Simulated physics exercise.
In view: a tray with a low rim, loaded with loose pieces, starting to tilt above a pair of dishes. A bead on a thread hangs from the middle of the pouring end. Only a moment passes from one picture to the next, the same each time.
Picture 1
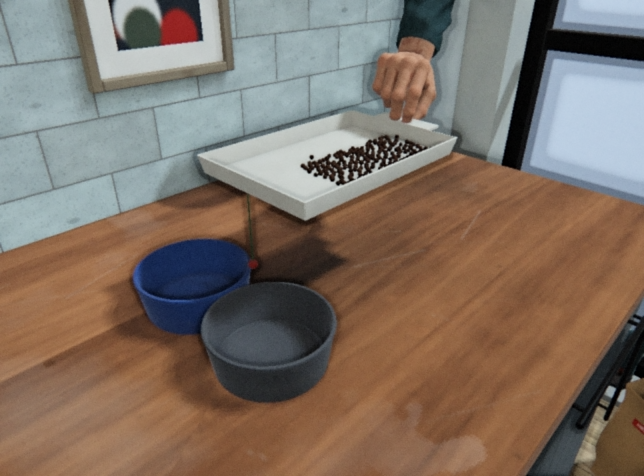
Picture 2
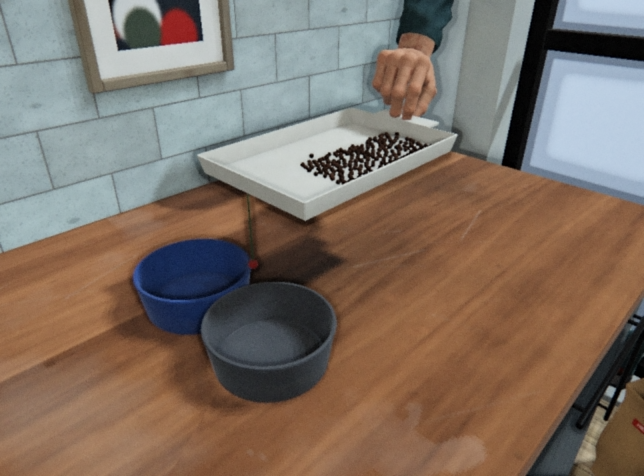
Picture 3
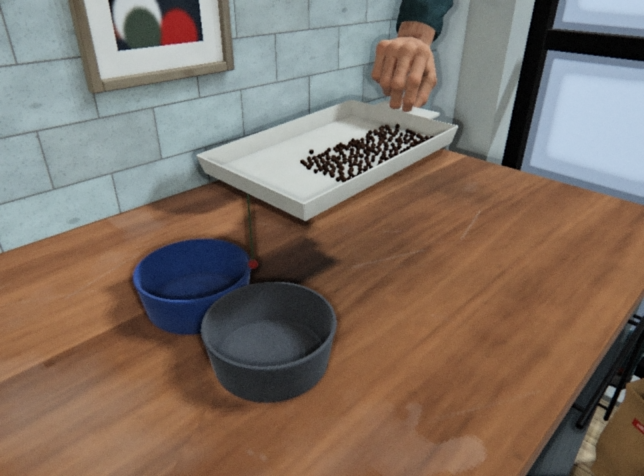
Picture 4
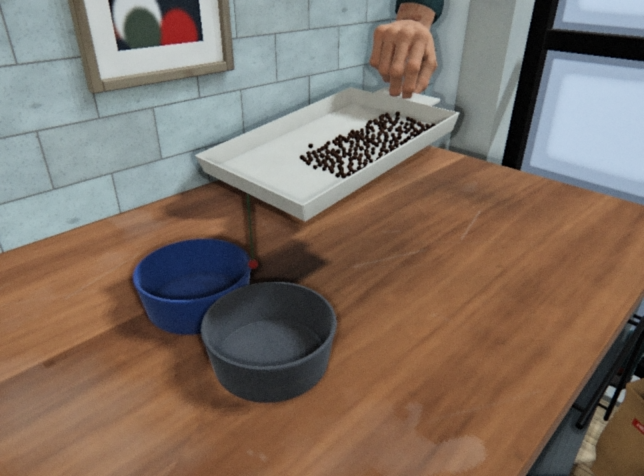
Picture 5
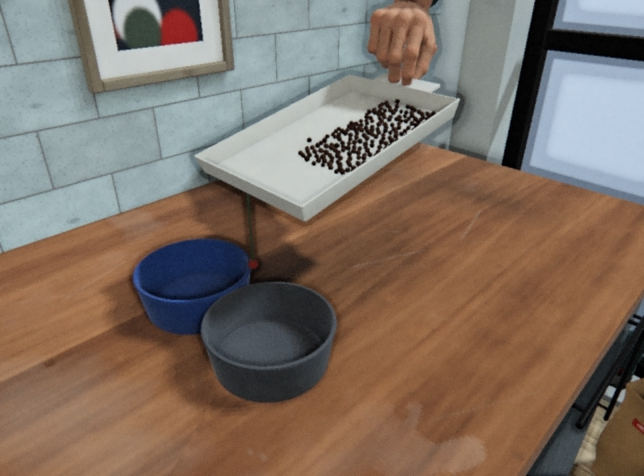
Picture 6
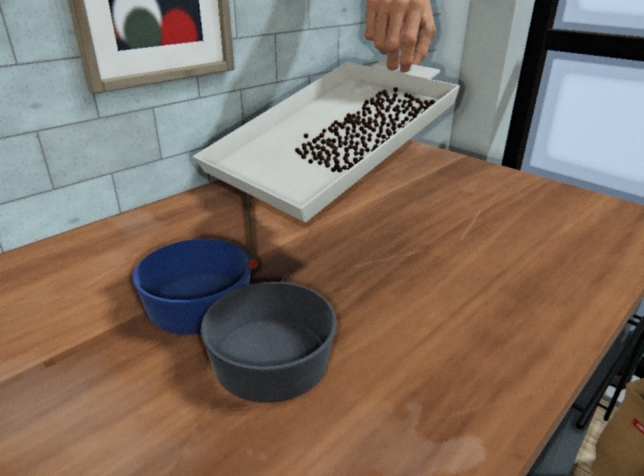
A wooden counter against a pale blue-grey tiled wall, with part of a framed print above, is seen from a raised, angled view that stays still. A shallow white tray scattered with small dark brown berries sits above and behind a blue bowl at left and a dark grey bowl nearer the viewer. A hand at the tray's far right end rises slowly, lifting that end and steadily steepening the tray's slope, while the bowls stay put.
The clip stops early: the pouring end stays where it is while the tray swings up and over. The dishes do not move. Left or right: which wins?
It favours the right dish.
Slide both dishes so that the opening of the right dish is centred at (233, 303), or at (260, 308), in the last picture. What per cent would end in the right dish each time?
First some 90, then 90 per cent.
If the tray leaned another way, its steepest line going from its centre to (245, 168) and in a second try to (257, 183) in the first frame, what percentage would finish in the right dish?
About 0 and 20 per cent.
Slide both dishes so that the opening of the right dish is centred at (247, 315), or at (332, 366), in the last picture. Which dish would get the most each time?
At the first place the right dish, at the second the left-hand dish.
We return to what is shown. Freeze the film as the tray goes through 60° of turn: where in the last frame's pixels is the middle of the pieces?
Roughly at (275, 198).
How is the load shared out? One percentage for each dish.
The left dish has 10 per cent, the right dish has 80.
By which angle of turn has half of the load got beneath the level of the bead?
Around 105° of tilt.
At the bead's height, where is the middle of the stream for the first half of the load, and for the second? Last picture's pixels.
The first part at (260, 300); the rest at (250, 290).
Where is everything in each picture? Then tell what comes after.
Corners of the pouring end at (203, 155) and (305, 199), level; middle of the load at (373, 159), allspice berries; left dish at (145, 306); right dish at (218, 369); bead on its thread at (253, 264), in the first frame.
Corners of the pouring end at (203, 155) and (305, 200), level; middle of the load at (373, 157), in the second frame.
Corners of the pouring end at (202, 155) and (304, 200), tipped barely, level across its low end; middle of the load at (373, 151), in the third frame.
Corners of the pouring end at (201, 155) and (303, 201), tipped a little, level across its low end; middle of the load at (373, 143), in the fourth frame.
Corners of the pouring end at (200, 155) and (302, 203), tipped a little, level across its low end; middle of the load at (372, 134), in the fifth frame.
Corners of the pouring end at (199, 155) and (301, 204), tipped clearly, level across its low end; middle of the load at (370, 127); left dish at (145, 306); right dish at (218, 369), in the sixth frame.
Soon, tray tipped steeply; nearly all on the tray; a small part in the right dish; a stray few in the left dish; a stray few outside both; a stray few in the air.
A while on, tray tipped right over; about two thirds on the tray; about a quarter in the right dish; a stray few in the left dish; a stray few outside both; about a quarter in the air.
Towards the end, tray tipped past a quarter turn; most in the right dish; a small part in the left dish; a stray few outside both.
Finally, tray tipped past a quarter turn; most in the right dish; a small part in the left dish; a stray few outside both.
